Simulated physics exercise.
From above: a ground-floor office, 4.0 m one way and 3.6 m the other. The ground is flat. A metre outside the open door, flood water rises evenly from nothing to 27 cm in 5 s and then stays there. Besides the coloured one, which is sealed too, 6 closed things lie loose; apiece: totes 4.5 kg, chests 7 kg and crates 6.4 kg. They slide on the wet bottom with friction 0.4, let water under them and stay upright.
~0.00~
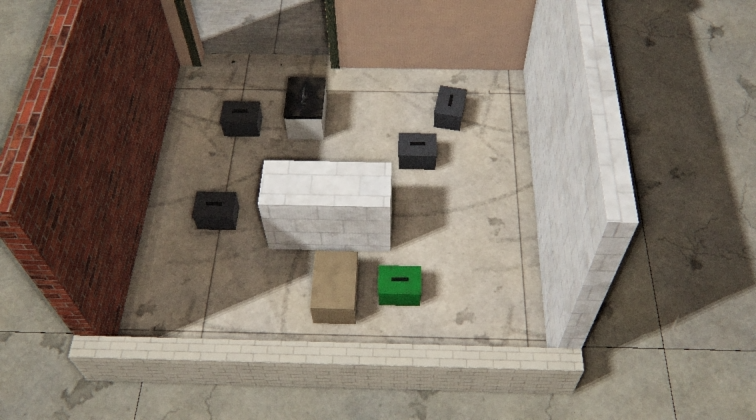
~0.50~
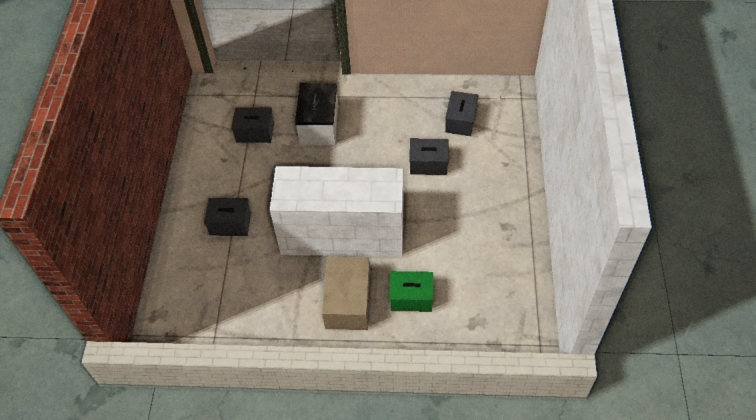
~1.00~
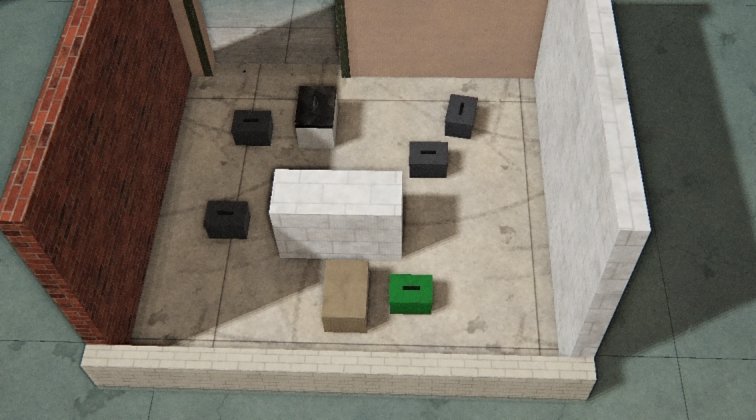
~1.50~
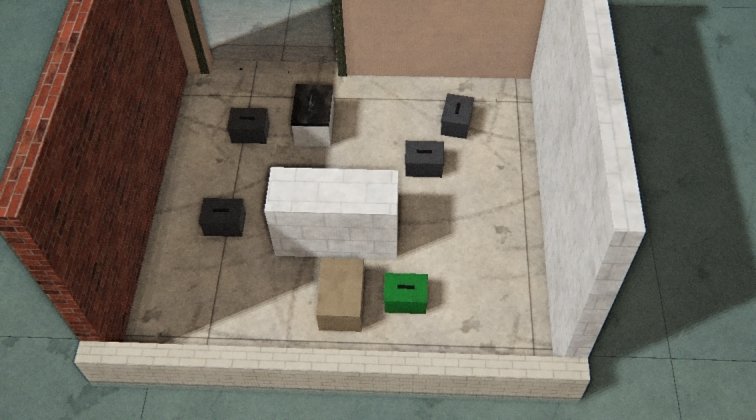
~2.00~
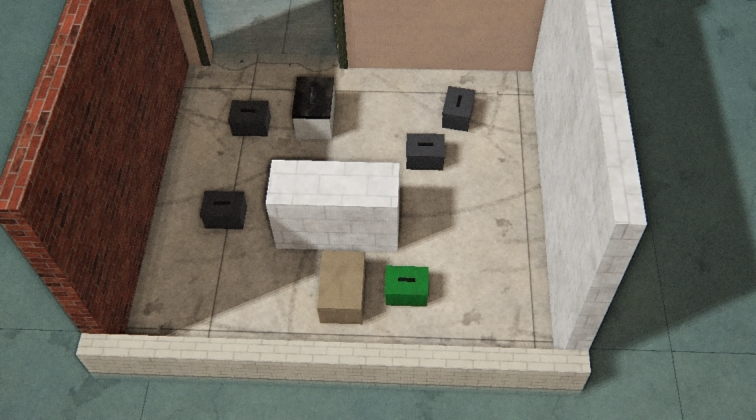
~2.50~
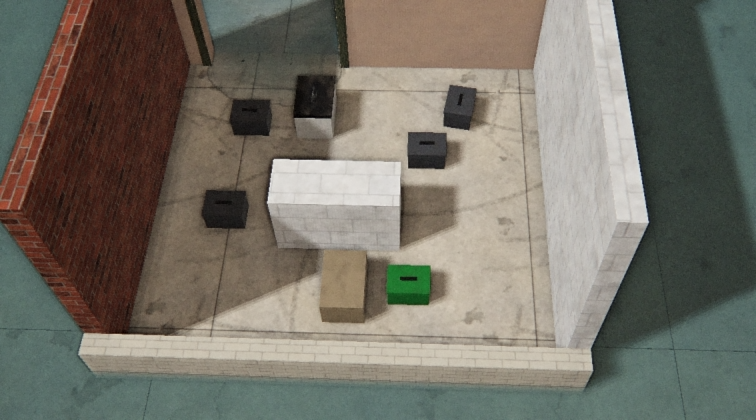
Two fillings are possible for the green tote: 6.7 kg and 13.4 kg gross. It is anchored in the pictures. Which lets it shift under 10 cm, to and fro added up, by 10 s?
For it, neither load is enough.
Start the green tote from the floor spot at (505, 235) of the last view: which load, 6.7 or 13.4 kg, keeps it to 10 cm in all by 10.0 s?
Neither holds.
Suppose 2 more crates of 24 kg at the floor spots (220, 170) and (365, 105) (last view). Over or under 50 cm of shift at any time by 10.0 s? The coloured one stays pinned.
In that order: Over, under.
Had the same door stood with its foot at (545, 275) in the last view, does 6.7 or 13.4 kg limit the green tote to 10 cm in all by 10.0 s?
Then neither weight holds it.
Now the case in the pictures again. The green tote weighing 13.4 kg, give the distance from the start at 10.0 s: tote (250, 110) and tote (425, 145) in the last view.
In turn: 350 cm, 120 cm.
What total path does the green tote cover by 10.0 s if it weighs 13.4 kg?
About 80 cm.
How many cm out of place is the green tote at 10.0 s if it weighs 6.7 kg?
Roughly 200 cm.
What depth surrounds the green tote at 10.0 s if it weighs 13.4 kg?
About 17 cm.
After 3.5 s the green tote would be 0 cm from its start with 6.7 kg and 0 cm from its start with 13.4 kg; 0 cm of water round it then.
After 4.5 s the green tote would be 0 cm from its start with 6.7 kg and 0 cm from its start with 13.4 kg; 0 cm of water round it then.
After 7.0 s the green tote would be 0 cm from its start with 6.7 kg and 0 cm from its start with 13.4 kg; 2 cm of water round it then.
After 10.0 s the green tote would be 185 cm from its start with 6.7 kg and 73 cm from its start with 13.4 kg; 17 cm of water round it then.
